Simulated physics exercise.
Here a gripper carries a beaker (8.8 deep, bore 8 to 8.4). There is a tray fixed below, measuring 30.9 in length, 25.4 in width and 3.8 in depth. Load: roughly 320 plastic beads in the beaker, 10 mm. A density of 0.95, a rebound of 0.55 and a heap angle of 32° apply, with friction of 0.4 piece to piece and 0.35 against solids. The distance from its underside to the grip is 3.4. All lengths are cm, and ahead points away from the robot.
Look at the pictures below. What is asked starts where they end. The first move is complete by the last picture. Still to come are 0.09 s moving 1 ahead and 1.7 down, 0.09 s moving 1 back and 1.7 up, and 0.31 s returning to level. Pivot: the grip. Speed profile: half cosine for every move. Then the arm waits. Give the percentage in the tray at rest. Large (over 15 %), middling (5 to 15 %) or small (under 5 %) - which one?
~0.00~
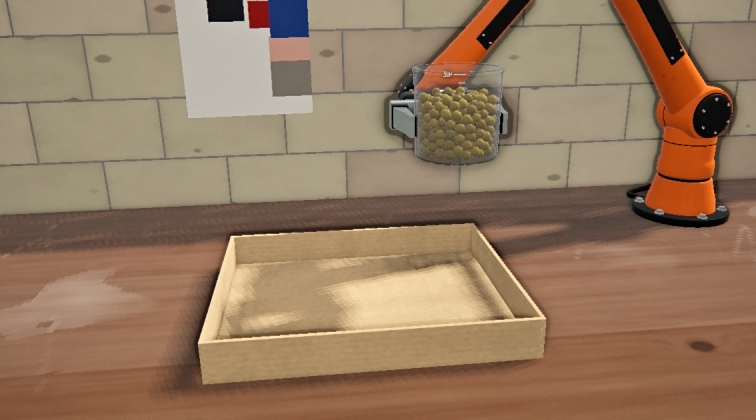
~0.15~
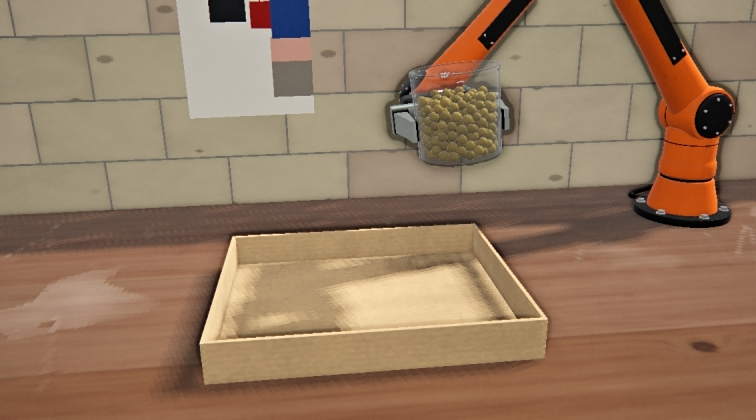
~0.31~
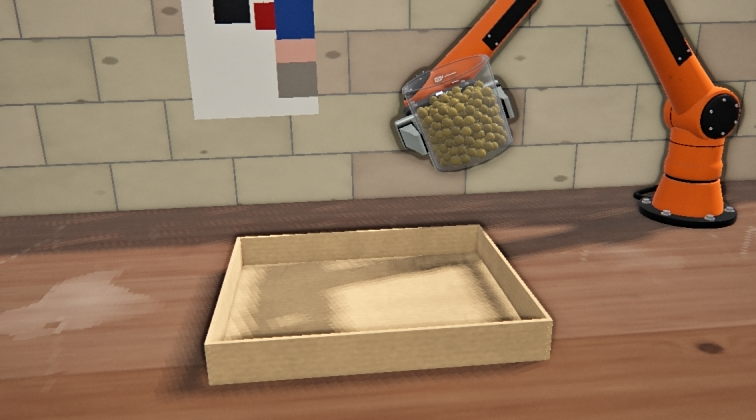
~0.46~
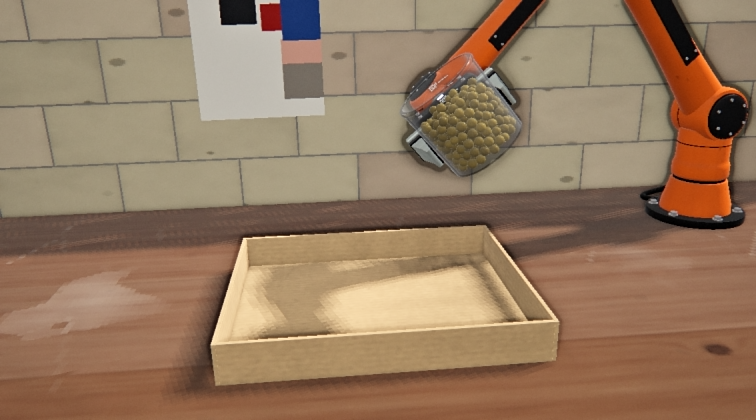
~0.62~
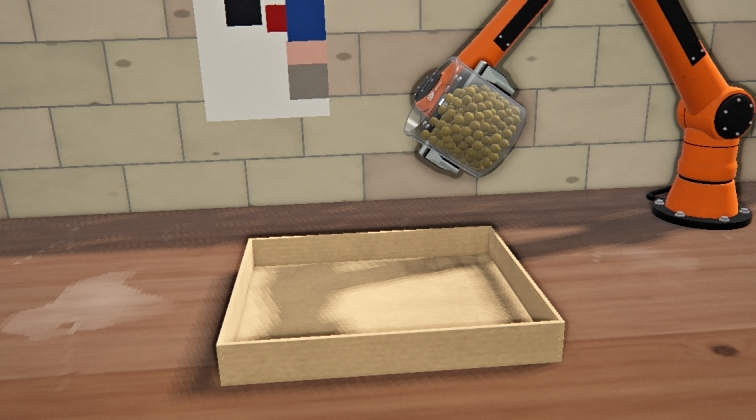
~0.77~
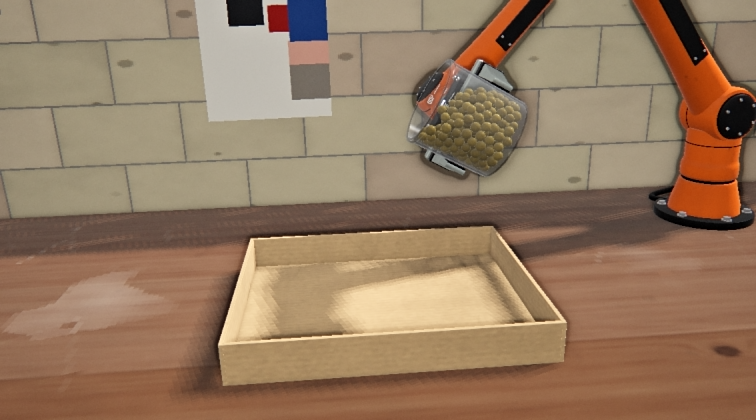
Small.
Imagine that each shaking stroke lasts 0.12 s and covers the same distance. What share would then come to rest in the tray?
In that case about 0 in a hundred.
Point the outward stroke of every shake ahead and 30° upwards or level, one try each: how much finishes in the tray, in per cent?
It comes to around 5 per cent on the first try and around 5 per cent on the second.
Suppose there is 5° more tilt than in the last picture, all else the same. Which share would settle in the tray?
Expected: Around 0 %.
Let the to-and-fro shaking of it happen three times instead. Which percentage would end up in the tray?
Result: Approximately 0 per cent.
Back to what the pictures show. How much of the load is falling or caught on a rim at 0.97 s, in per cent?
Around 0 percent of the load.
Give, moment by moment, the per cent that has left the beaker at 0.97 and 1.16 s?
0, then 0.
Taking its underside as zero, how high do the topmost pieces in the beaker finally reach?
About 7.5 cm.
By 0.97 s, tilted 61° forward, highest piece 23 above the table; 324 in the beaker.
By 1.16 s, tilted 14° forward, highest piece 24 above the table; 322 in the beaker, 1 in the tray, 1 in flight or on a rim.
By 1.46 s, level, highest piece 24 above the table; 322 in the beaker, 2 in the tray.
By 2.51 s, level, highest piece 24 above the table; 322 in the beaker, 2 in the tray.
Final count, 322 in the beaker, 2 in the tray. That is 1 % in the tray.
